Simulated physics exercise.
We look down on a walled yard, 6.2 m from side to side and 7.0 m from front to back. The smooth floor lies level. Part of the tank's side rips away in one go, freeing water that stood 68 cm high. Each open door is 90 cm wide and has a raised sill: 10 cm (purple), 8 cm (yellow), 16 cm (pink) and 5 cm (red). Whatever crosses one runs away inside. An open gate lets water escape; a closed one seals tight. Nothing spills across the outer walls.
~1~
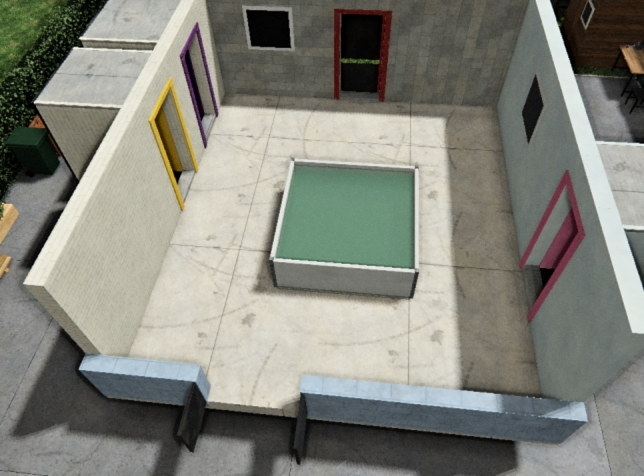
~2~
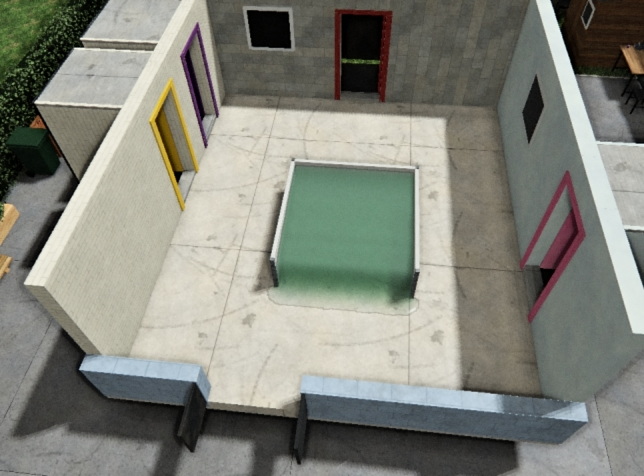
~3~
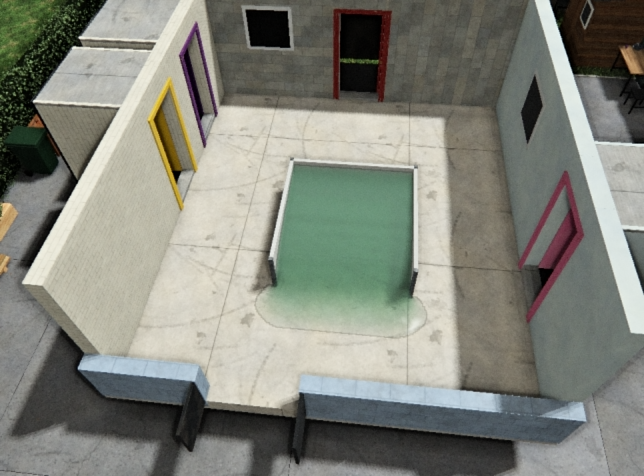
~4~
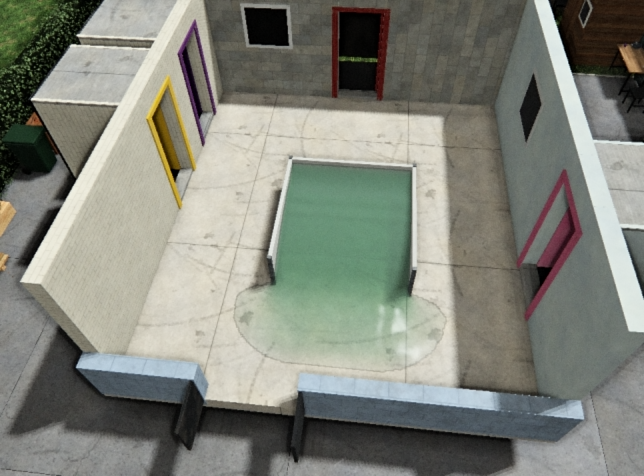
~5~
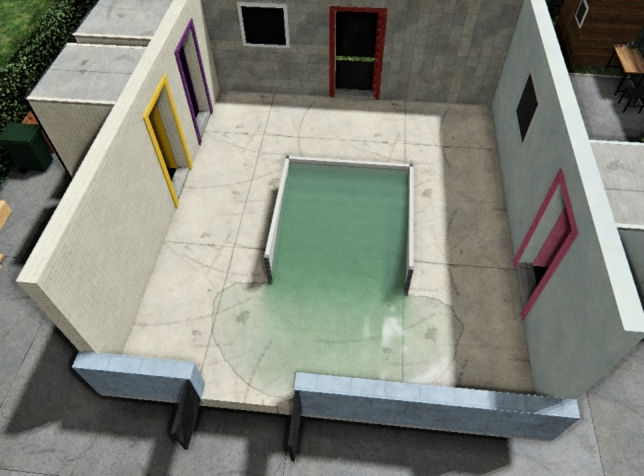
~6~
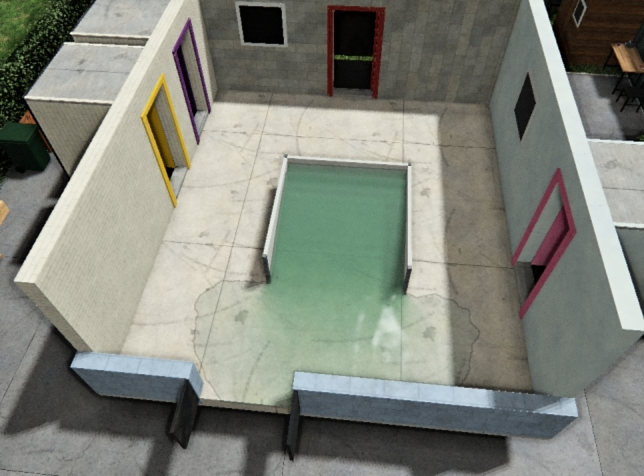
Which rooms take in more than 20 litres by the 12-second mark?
The water let in: At the purple door it does not reach the limit; at the yellow door it stays under the limit; at the pink door it stays under the limit; at the red door it stays under the limit.
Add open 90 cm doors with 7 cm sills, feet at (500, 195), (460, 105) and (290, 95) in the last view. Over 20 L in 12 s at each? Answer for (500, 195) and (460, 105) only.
In turn: Under, past it.
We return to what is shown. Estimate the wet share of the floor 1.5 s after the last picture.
Near 25 per cent is wet.
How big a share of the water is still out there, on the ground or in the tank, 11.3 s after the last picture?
Roughly 66 in a hundred.
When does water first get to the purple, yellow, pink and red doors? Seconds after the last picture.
Arrival: Purple 4.5 s, yellow 3.2 s, pink 1.5 s, red 4.5 s.
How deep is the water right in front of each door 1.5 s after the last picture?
Depths in cm: Purple 0, yellow 0, pink 4, red 0.
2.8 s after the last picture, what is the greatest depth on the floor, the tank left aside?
About 30 cm.
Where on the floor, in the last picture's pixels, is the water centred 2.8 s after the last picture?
Around (359, 304).
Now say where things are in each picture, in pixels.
The first picture shows still water, 68 cm deep, in the tank at (349, 213).
In the second picture, water pours out at (344, 281) and has run 1.2 m, to (272, 289); typically 9 cm deep outside, 68 cm at the tank's back.
In the third picture, water pours out at (342, 283) and has run 1.4 m, to (261, 300); typically 12 cm deep outside, 68 cm at the tank's back.
In the fourth picture, water pours out at (341, 282) and has run 1.7 m, to (429, 347); typically 10 cm deep outside, 68 cm at the tank's back.
In the fifth picture, water pours out at (338, 282) and has run 2.1 m, to (228, 354); typically 8 cm deep outside, 65 cm at the tank's back.
In the sixth picture, the front is at a hidden place, 2.5 m from the gap at (336, 281); 6.6 m2 of floor is under water; 58 cm left at the back of the tank.
Then, 0.7 s after the last picture water covers 20 % of the floor and is deepest (47 cm) near (330, 382); purple door not reached, yellow door not reached, pink door not reached, red door not reached.
Then, 1.5 s after the last picture water covers 25 % of the floor and is deepest (48 cm) near (532, 414); purple door not reached, yellow door not reached, pink door 4 cm at the sill, 0 L in, red door not reached.
Then, 2.8 s after the last picture water covers 45 % of the floor and is deepest (30 cm) near (519, 412); purple door not reached, yellow door not reached, pink door 14 cm at the sill, 0 L in, red door not reached.
Then, 6.3 s after the last picture water covers 90 % of the floor and is deepest (16 cm) near (490, 128); purple door 2 cm at the sill, 0 L in, yellow door 3 cm at the sill, 0 L in, pink door 7 cm at the sill, 0 L in, red door 7 cm at the sill, 4 L in.
Then, 11.3 s after the last picture water covers 100 % of the floor and is deepest (10 cm) near (299, 157); purple door 8 cm at the sill, 1 L in, yellow door 9 cm at the sill, 0 L in, pink door 4 cm at the sill, 0 L in, red door 5 cm at the sill, 8 L in.
